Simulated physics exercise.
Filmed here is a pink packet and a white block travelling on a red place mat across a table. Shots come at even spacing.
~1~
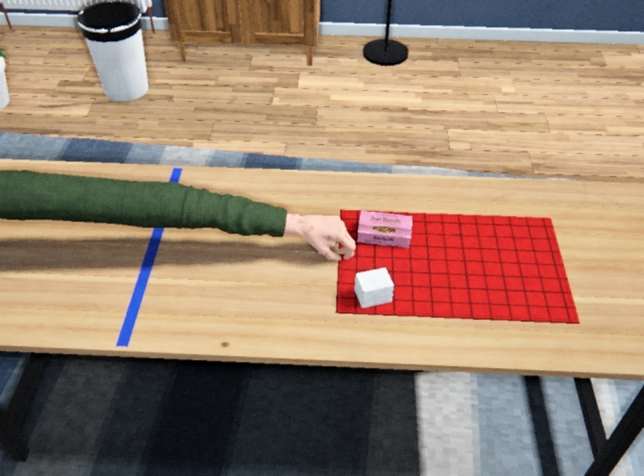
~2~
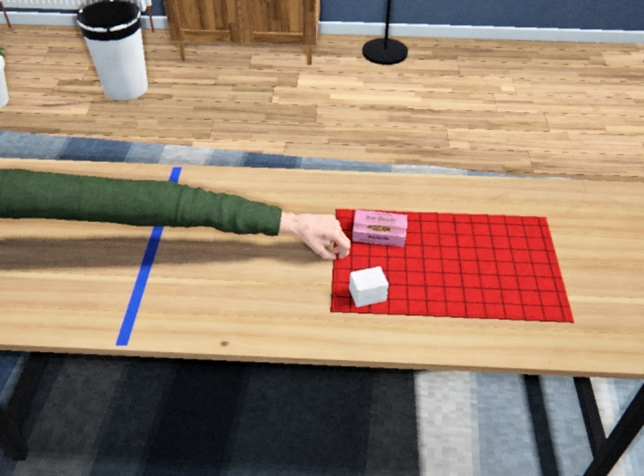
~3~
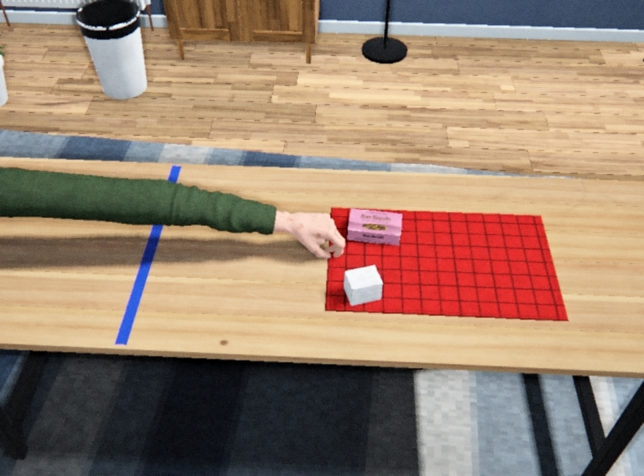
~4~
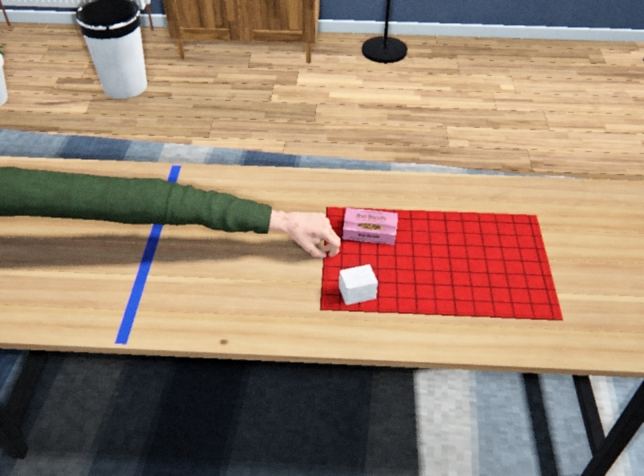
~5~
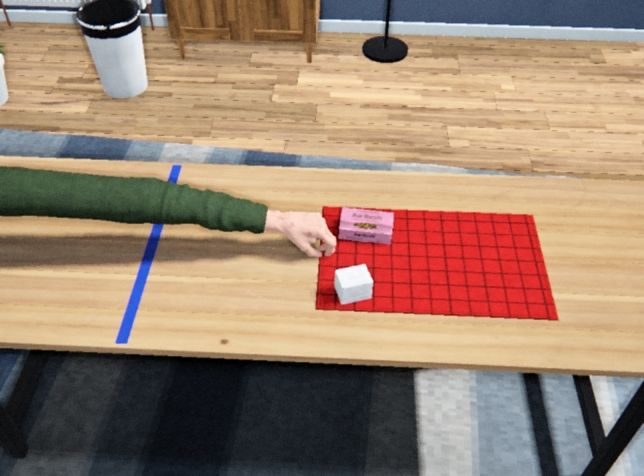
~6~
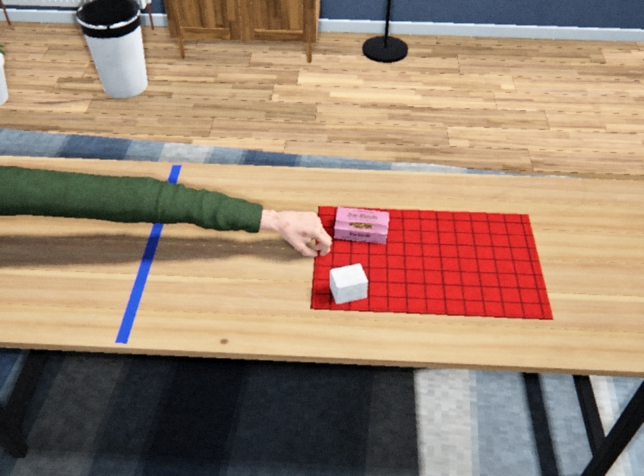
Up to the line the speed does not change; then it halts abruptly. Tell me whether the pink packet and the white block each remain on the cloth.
Here it is: Pink packet - remains; white block - remains.
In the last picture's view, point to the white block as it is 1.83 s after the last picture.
(175, 276).
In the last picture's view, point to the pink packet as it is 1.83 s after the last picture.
It is near (203, 219) at that moment.
Then, 1.72 s later than the last view, hem at the tape; pink packet on the cloth near (209, 219); white block on the cloth near (181, 277).
Then, 1.83 s later than the last view, hem at the tape; pink packet on the cloth near (203, 219); white block on the cloth near (175, 276).
Finally, hem at the tape; pink packet on the cloth near (203, 219); white block on the cloth near (175, 276). The pink packet remains aboard and the white block keeps its seat.
